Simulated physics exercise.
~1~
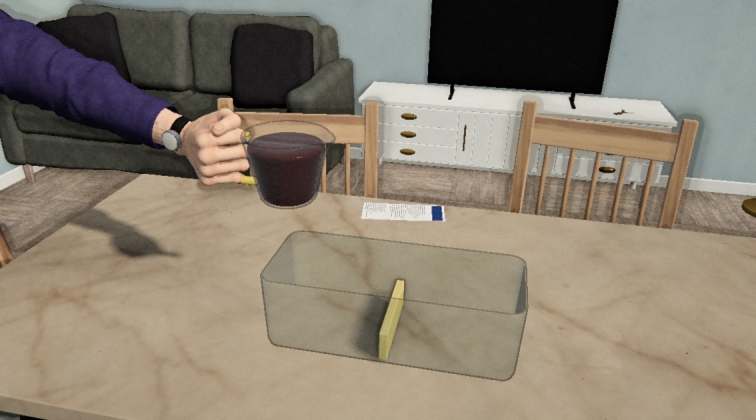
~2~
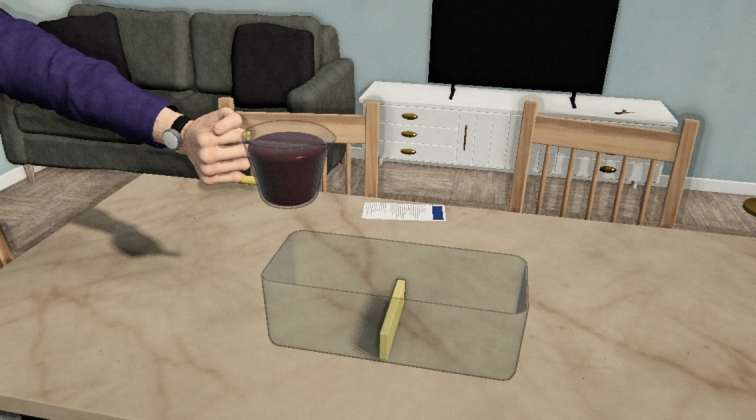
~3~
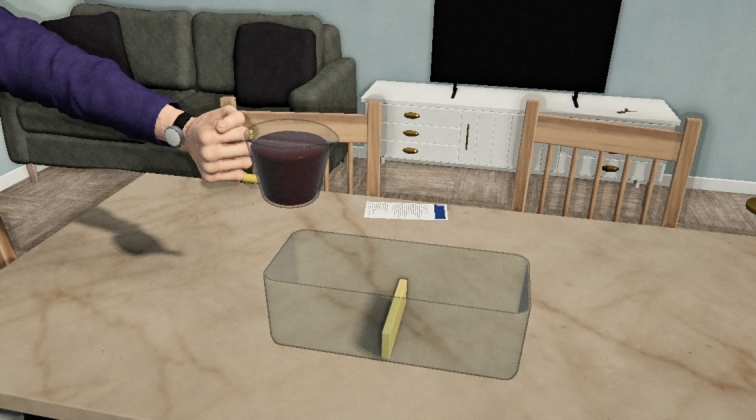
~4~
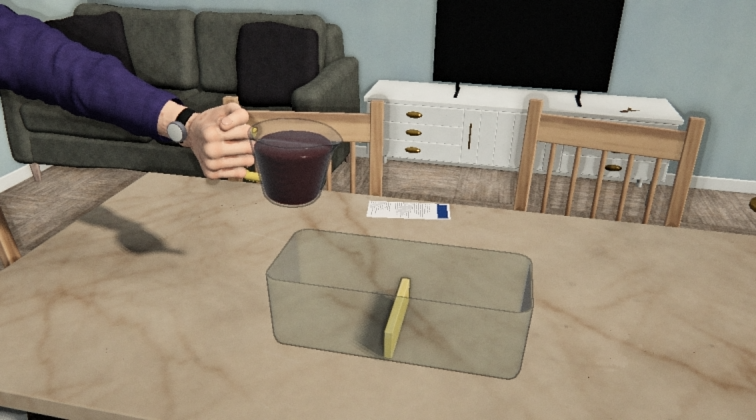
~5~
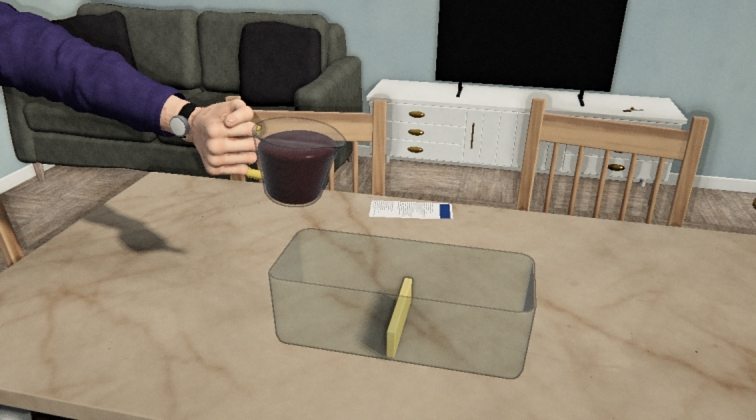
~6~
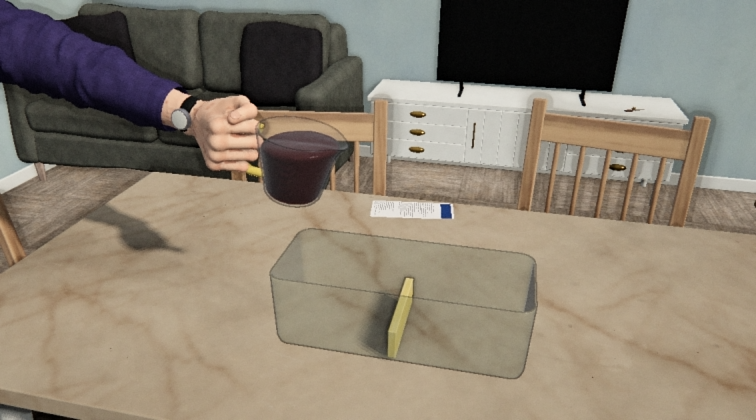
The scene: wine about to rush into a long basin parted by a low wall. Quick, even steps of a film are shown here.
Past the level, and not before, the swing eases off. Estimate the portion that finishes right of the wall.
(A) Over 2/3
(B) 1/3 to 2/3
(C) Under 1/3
Answer: C.
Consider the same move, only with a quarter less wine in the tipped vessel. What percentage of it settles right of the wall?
It should come out close to 5 per cent.
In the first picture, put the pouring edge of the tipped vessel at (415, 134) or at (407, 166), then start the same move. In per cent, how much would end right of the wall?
In order, roughly 95 percent and 95 percent.
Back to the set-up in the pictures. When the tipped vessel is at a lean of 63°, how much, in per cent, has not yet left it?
Around 65 percent remains.
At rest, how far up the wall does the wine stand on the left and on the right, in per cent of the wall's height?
Left: About 40; right: About 10.
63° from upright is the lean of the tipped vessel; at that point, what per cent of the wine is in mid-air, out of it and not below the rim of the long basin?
Roughly 20 percent.
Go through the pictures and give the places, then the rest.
In the first picture, tilt 0°; pouring edge (335, 140); surface from (251, 140) to (326, 147); the long basin's rim runs from (276, 254) to (526, 286); the wall's top is at (393, 306).
In the second picture, tilt 0°; pouring edge (336, 140); surface from (252, 139) to (327, 147).
In the third picture, tilt 2°; pouring edge (339, 140); surface from (255, 138) to (329, 147).
In the fourth picture, tilt 4°; pouring edge (342, 141); surface from (259, 138) to (333, 146).
In the fifth picture, tilt 7°; pouring edge (346, 144); surface from (262, 138) to (337, 146).
In the sixth picture, tilt 10°; pouring edge (349, 147); surface from (265, 138) to (342, 146).
A moment on, the tilt is 63° and 64 per cent is still to pour, 11 is left of the wall and 3 right of it.
Next, the tilt is 101° and 6 per cent is still to pour, 65 is left of the wall and 19 right of it.
Then the tilt is 113° and 0 per cent is still to pour, 77 is left of the wall and 21 right of it.
Later the tilt is 113° and 0 per cent is still to pour, 77 is left of the wall and 21 right of it.
At rest 77 per cent lies left of the wall, 20 right of it and 2 outside.
